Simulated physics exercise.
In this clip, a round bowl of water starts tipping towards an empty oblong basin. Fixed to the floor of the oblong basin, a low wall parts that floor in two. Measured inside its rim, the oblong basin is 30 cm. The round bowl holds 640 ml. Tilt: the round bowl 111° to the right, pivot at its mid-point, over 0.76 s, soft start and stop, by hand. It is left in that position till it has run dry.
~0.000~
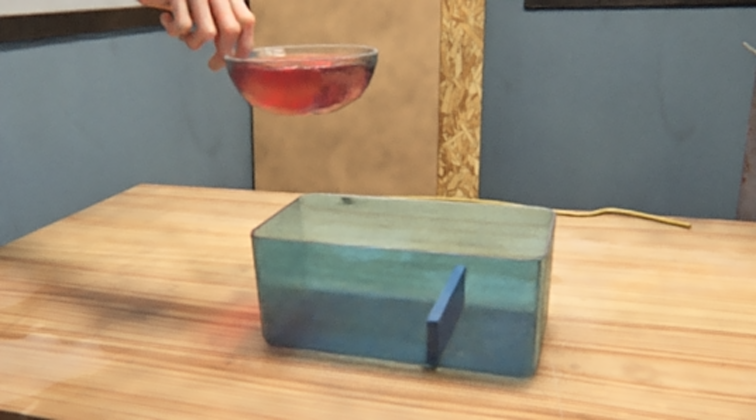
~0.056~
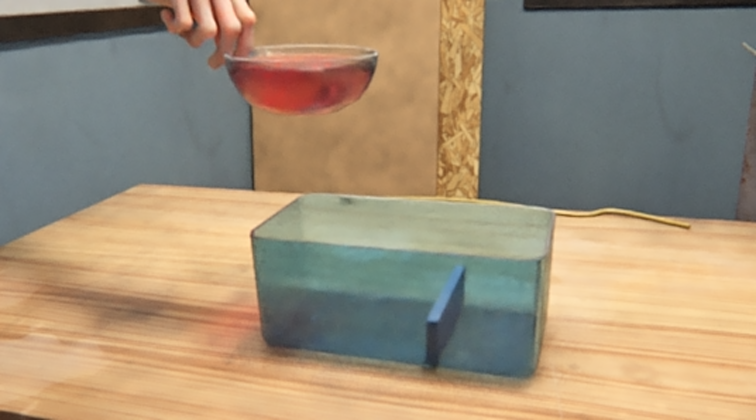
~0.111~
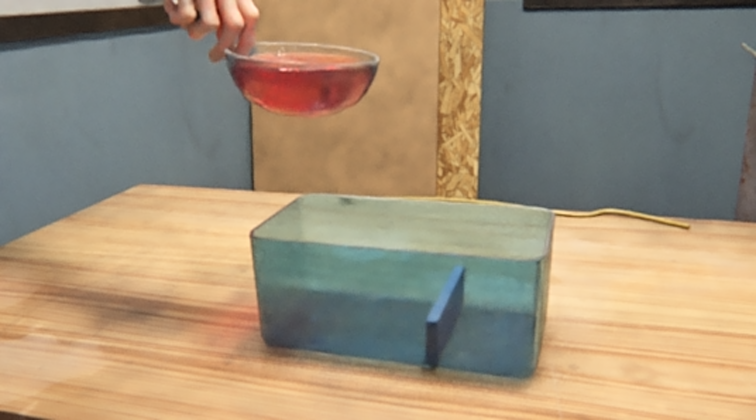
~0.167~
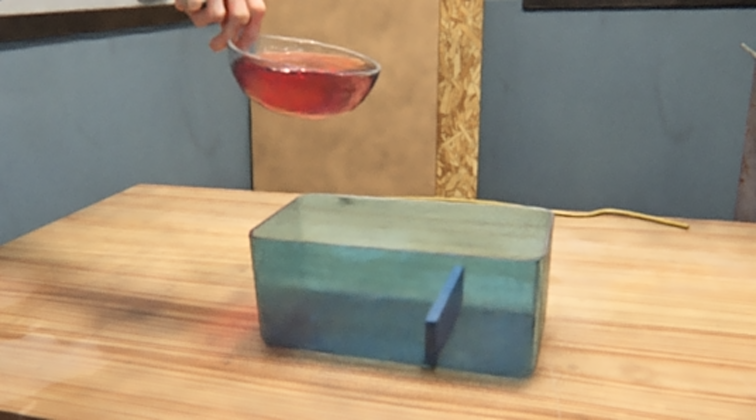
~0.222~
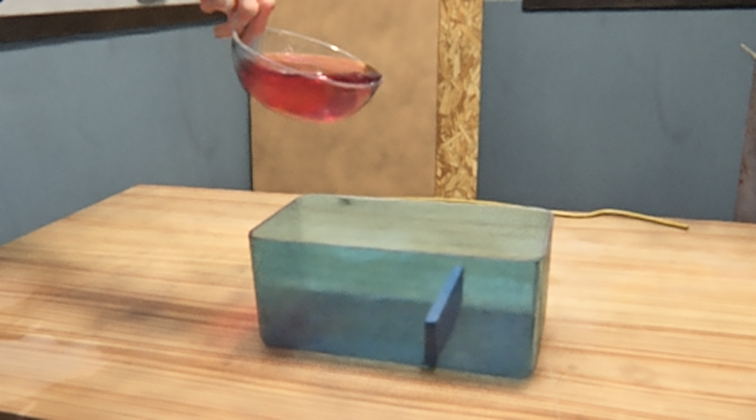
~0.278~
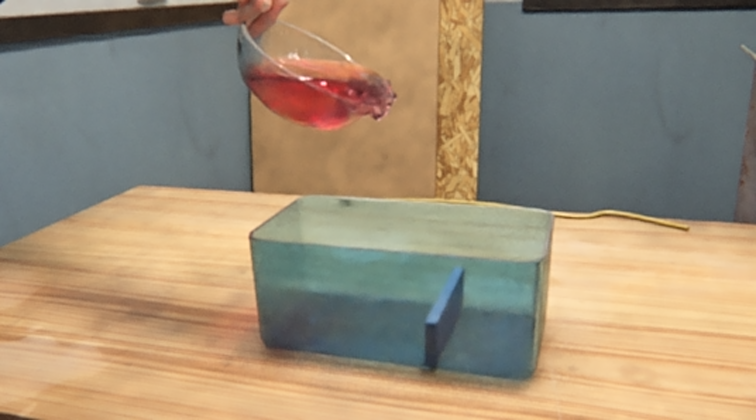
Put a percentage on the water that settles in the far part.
Roughly 27 per cent ends up there.
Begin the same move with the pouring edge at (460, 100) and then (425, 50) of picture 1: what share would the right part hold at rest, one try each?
Try 1: 80 %; try 2: 65 %.
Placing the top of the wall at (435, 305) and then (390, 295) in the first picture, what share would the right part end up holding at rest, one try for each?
45 in a hundred, followed by 80 in a hundred.
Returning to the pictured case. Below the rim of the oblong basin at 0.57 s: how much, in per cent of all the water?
Some 68 per cent.
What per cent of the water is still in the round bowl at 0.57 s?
Around 4 percent.
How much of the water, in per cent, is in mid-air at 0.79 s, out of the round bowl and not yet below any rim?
3 per cent, roughly.
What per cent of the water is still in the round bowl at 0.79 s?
About 0 % is still there.
By 0.57 s the tilt is 95° and 4 per cent is still to pour, 41 is left of the wall and 27 right of it.
By 0.79 s the tilt is 111° and 0 per cent is still to pour, 70 is left of the wall and 27 right of it.
By 1.01 s the tilt is 111° and 0 per cent is still to pour, 70 is left of the wall and 27 right of it.
By 1.26 s the tilt is 111° and 0 per cent is still to pour, 70 is left of the wall and 27 right of it.
At rest 70 per cent lies left of the wall, 27 right of it and 3 outside.
